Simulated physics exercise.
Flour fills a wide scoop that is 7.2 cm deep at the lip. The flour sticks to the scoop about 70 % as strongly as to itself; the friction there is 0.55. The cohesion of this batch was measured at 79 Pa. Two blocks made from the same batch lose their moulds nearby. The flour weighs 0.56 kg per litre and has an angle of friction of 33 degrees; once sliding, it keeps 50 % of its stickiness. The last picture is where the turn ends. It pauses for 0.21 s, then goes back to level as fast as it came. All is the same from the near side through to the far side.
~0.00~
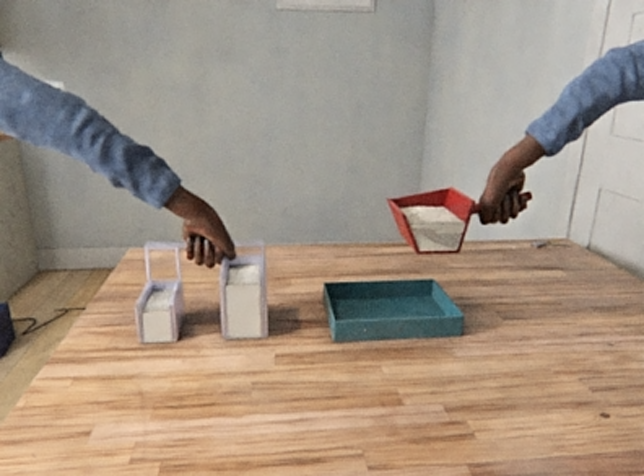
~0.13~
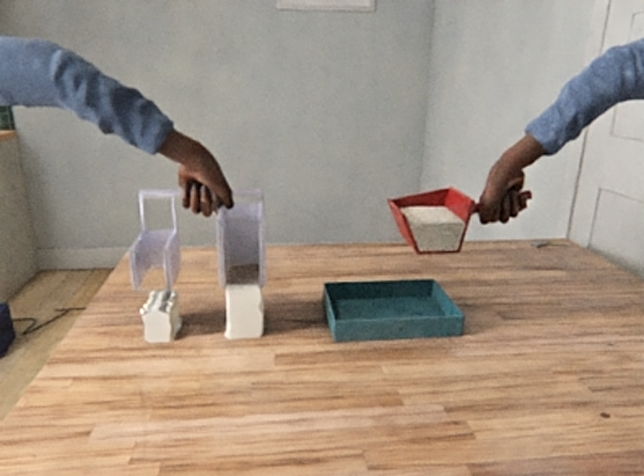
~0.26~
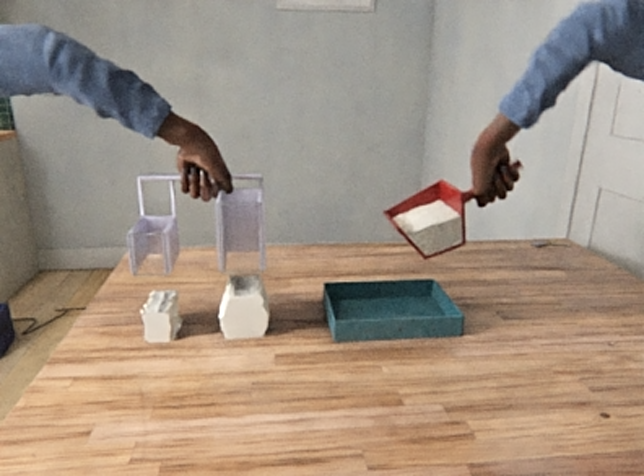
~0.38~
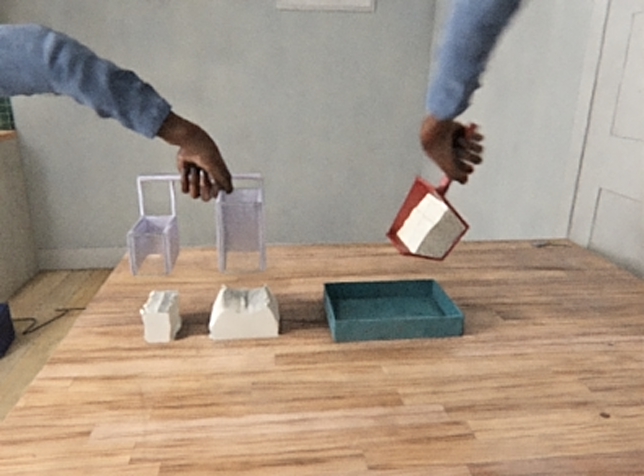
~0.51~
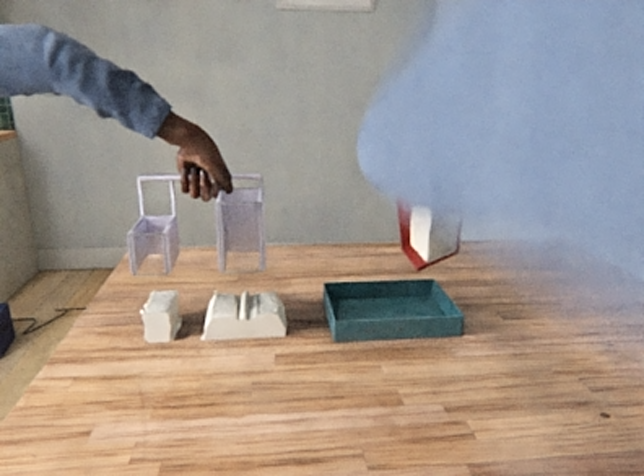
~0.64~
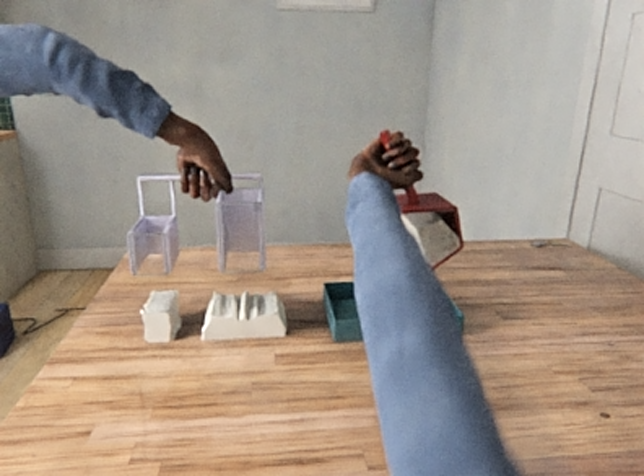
Hands lifting clear moulds off two white powder blocks, the taller one slumping wide, then turning a red scoop above a teal tray.
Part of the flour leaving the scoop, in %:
74 %.
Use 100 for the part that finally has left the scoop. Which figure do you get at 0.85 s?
Near 80 in a hundred.
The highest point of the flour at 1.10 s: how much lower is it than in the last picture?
The difference comes to roughly 5.0 cm.
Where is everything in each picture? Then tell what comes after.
In the first frame, lip at (406, 215), tilt 0 degrees; crest of the flour at (435, 223); block heights 6.3 cm, 12 cm (left to right).
In the second frame, lip at (405, 215), tilt 1 degrees; crest of the flour at (435, 223); block heights 6.3 cm, 11 cm (left to right).
In the third frame, lip at (400, 228), tilt 20 degrees; crest of the flour at (461, 217); block heights 6.3 cm, 9.4 cm (left to right).
In the fourth frame, lip at (402, 252), tilt 55 degrees; crest of the flour at (448, 210); block heights 6.3 cm, 6.6 cm (left to right).
In the fifth frame, lip at (418, 268), tilt 90 degrees; crest of the flour at (433, 211); block heights 6.3 cm, 5.4 cm (left to right).
In the sixth frame, lip at (427, 271), tilt 104 degrees; crest of the flour at (440, 220); block heights 6.3 cm, 5.3 cm (left to right).
After 0.85 s, the scoop is at 104 degrees and 62 % has left it.
After 1.10 s, the scoop is at 59 degrees and 74 % has left it.
After 1.35 s, the scoop is at 2 degrees and 74 % has left it.
After 1.60 s, the scoop is at 0 degrees and 74 % has left it.
After 1.71 s, the scoop is at 0 degrees and 74 % has left it.
